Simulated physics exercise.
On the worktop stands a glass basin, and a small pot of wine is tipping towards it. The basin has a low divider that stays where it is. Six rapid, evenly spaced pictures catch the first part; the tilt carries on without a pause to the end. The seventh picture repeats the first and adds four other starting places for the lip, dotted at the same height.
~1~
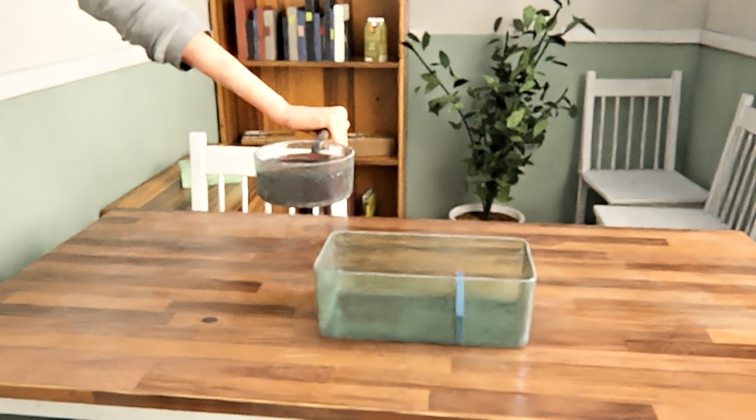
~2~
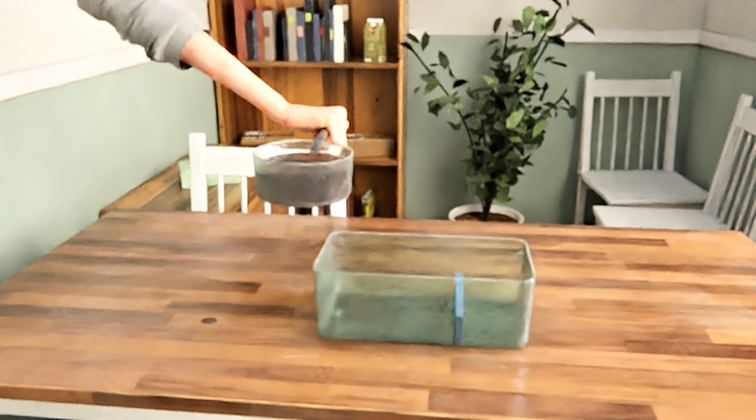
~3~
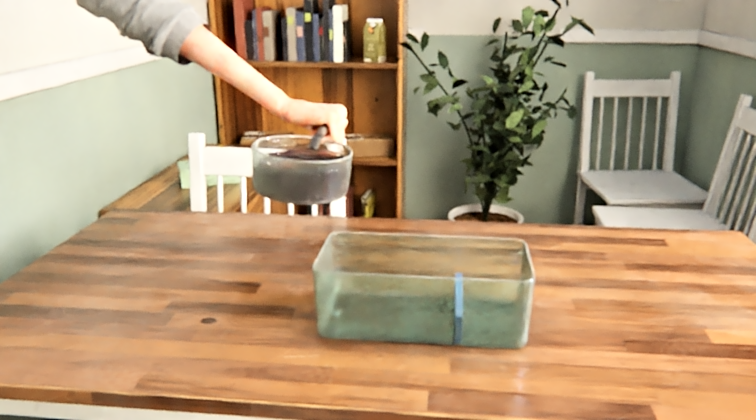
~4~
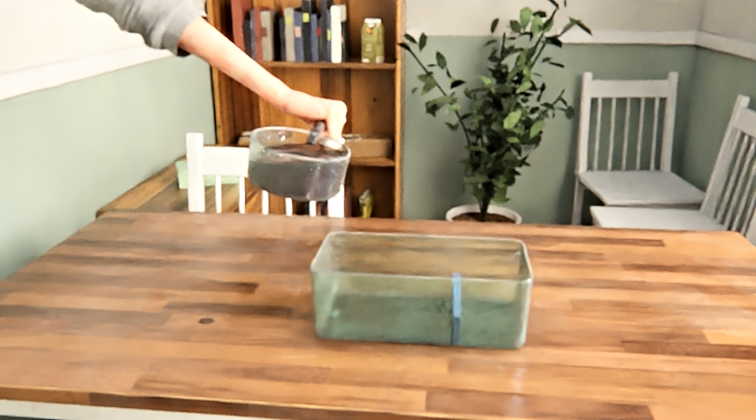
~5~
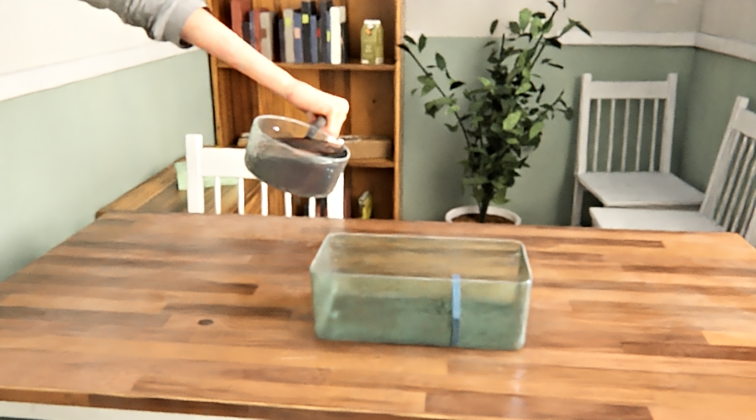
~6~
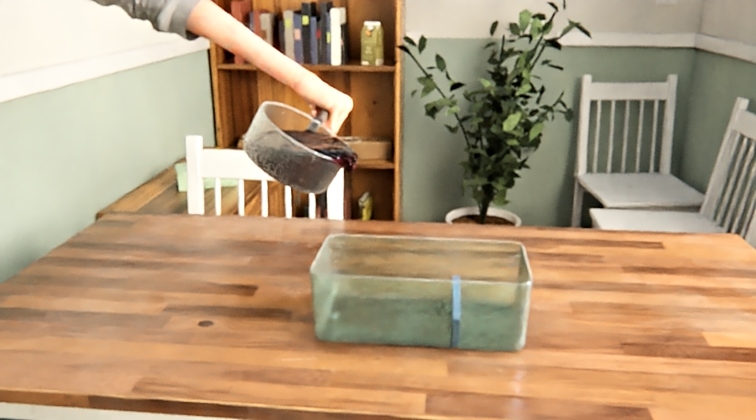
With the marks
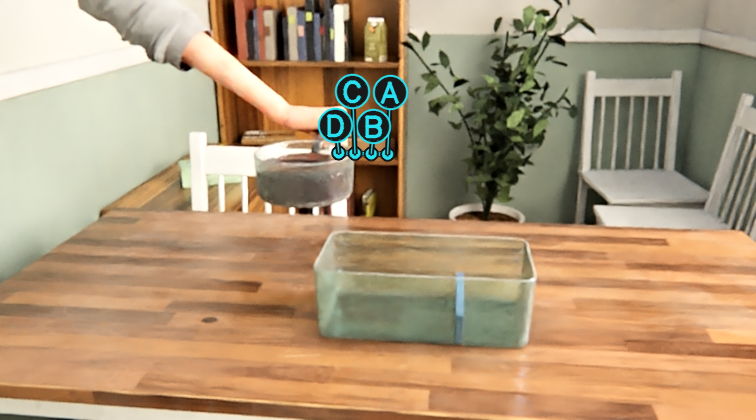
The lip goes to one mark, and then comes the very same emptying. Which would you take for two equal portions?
A beats the others.
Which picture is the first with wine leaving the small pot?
In picture 6.
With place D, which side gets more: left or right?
The left side.
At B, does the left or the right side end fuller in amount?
The left one.
On the marked copy, A at (387, 154); B at (371, 153); C at (354, 153); D at (338, 152).
With A, about 49 % ends left of the wall and 48 % right of it.
With B, about 82 % ends left of the wall and 16 % right of it.
With C, about 93 % ends left of the wall and 5 % right of it.
With D, about 92 % ends left of the wall and 7 % right of it.
